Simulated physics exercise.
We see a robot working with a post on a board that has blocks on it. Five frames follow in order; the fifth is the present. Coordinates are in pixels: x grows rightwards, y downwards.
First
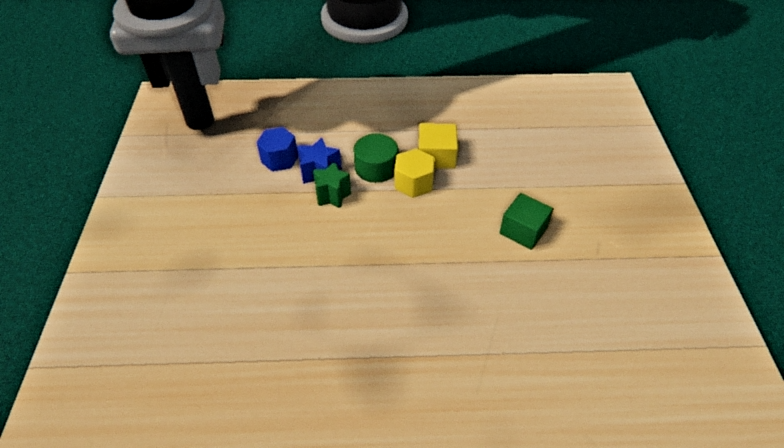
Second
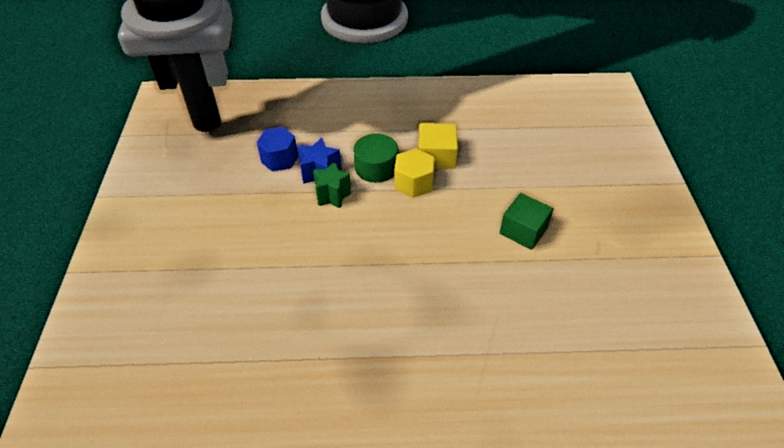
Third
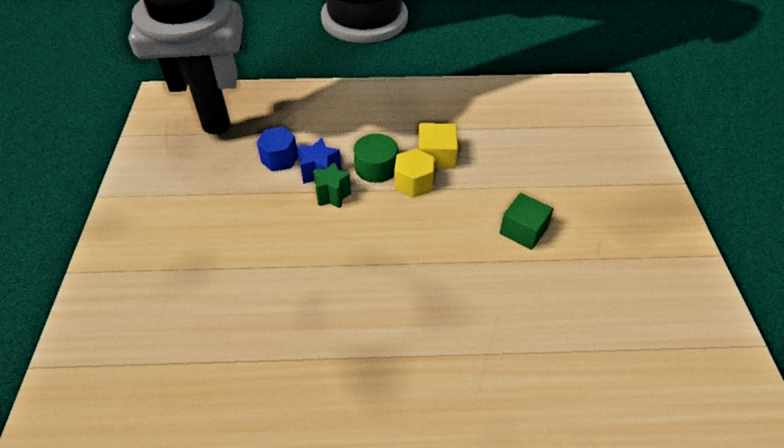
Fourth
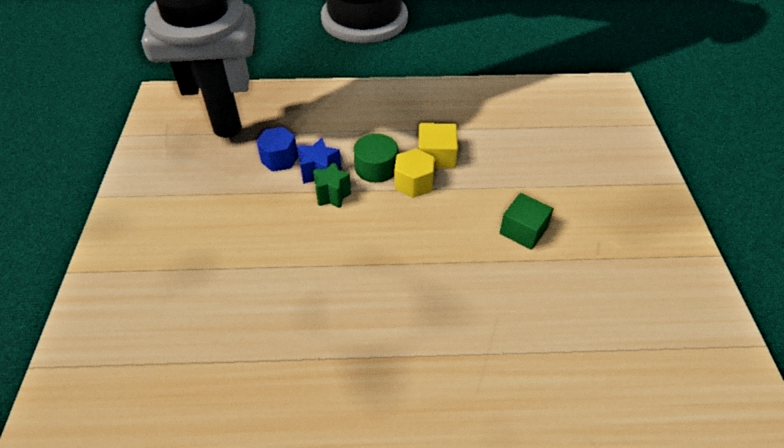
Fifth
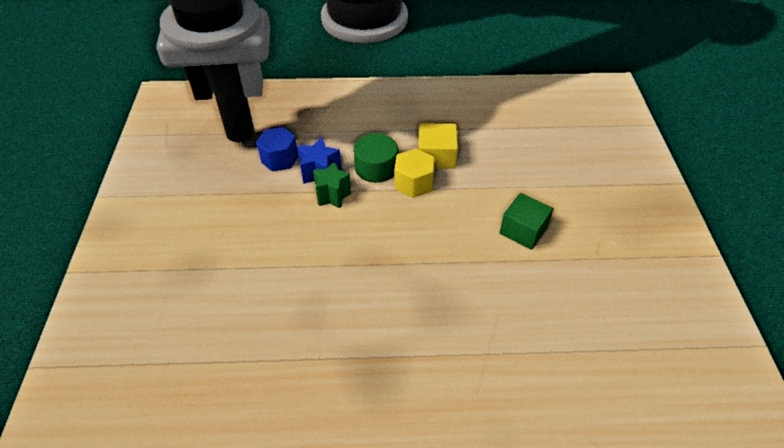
A robot's black post moves slowly right toward the blue hexagon while the blocks stay still.
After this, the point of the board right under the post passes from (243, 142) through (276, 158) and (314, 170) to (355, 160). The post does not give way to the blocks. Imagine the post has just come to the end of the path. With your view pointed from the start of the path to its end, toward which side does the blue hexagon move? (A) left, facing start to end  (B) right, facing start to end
B.
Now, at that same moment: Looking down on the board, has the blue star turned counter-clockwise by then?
I believe so.
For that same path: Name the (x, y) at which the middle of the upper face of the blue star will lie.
By then it is at (354, 171).
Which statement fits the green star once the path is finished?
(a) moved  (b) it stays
That would be a.
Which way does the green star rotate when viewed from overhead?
Clockwise, from overhead.
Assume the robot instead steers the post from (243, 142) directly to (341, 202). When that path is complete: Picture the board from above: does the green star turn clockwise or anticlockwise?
Seen from above, its turn is clockwise.
What follows on the original path. One third of the way, post at (276, 150); blue hexagon at (298, 151), turned 15° clockwise; blue star at (336, 160), turned 15° anticlockwise; green star at (341, 182), turned 50° clockwise.
Two thirds of the way, post at (313, 161); blue hexagon at (318, 174), turned 40° clockwise; blue star at (354, 170), turned 70° anticlockwise; green star at (358, 196), turned 105° clockwise; green round block at (380, 146).
At the end, post at (355, 151); blue hexagon at (318, 175), turned 40° clockwise; blue star at (354, 171), turned 70° anticlockwise; green star at (358, 196), turned 105° clockwise; green round block at (391, 144).
